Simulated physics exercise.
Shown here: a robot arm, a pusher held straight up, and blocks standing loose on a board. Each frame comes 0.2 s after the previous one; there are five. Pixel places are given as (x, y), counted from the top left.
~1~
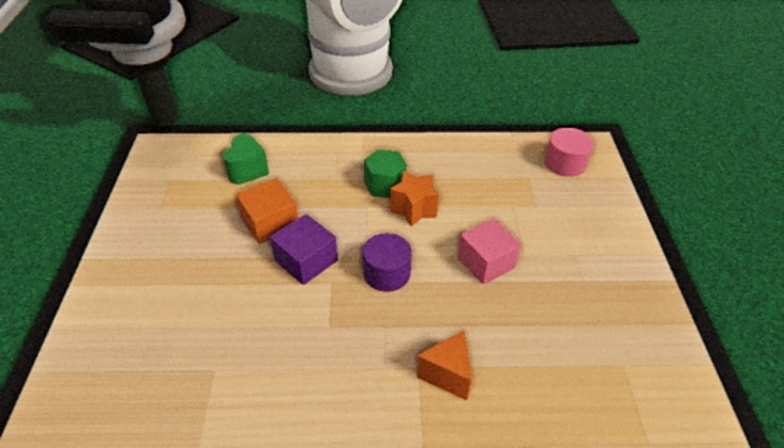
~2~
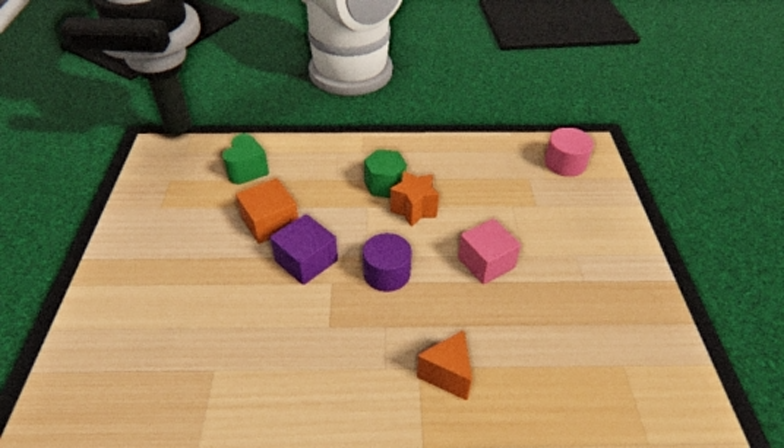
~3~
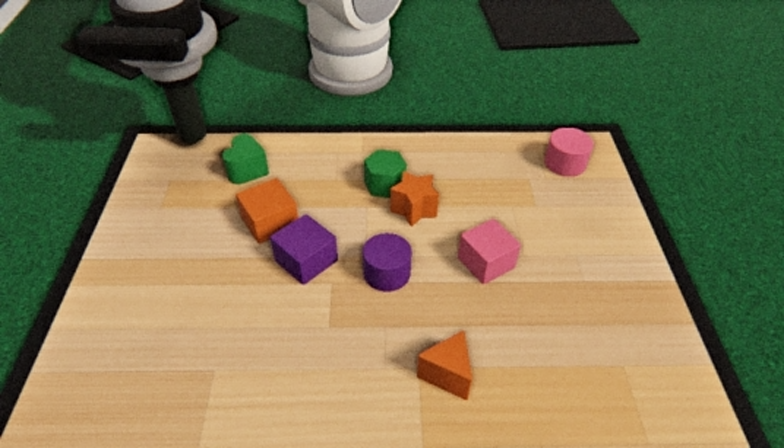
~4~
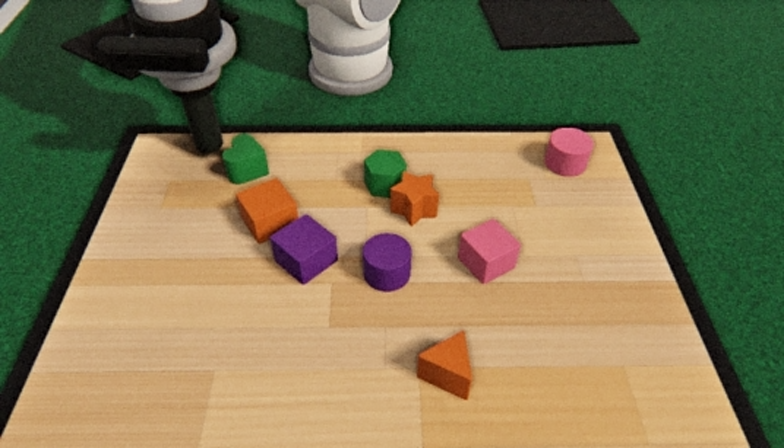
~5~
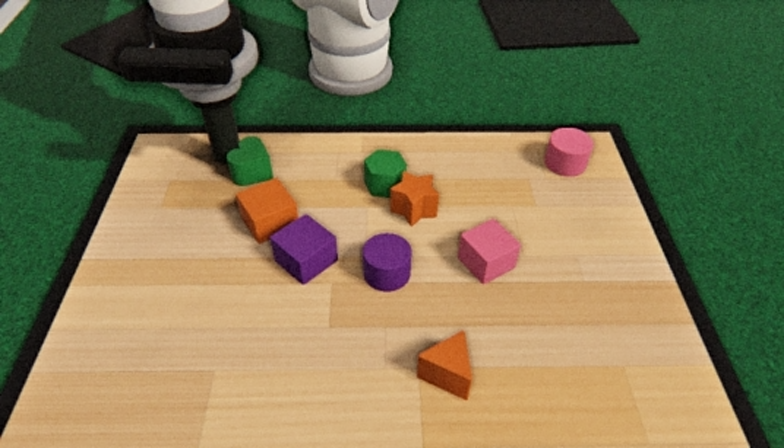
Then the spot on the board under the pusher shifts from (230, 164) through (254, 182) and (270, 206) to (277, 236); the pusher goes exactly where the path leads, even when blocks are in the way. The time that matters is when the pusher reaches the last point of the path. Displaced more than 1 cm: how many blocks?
That's three or more.
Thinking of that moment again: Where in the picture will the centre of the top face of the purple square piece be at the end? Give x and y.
My best guess is (329, 262).
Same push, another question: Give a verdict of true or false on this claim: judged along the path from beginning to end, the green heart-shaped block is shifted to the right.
Verdict: False.
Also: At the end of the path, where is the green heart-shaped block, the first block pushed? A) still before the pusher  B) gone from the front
B.
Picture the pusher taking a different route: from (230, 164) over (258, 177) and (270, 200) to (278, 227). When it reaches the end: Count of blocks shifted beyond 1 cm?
That push would leave three or more blocks displaced by more than about 1 cm.
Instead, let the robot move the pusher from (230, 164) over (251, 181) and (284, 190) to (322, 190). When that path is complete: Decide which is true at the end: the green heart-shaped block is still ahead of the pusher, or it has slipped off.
It is still in front.
What follows on the original path. One third of the way, pusher at (253, 174); green heart-shaped block at (278, 163).
Two thirds of the way, pusher at (269, 199); green heart-shaped block at (295, 171), turned 50° anticlockwise; orange square piece at (275, 210), turned 20° clockwise; purple square piece at (307, 241).
At the end, pusher at (276, 227); green heart-shaped block at (295, 171), turned 55° anticlockwise; orange square piece at (291, 237); purple square piece at (329, 262), turned 10° clockwise.
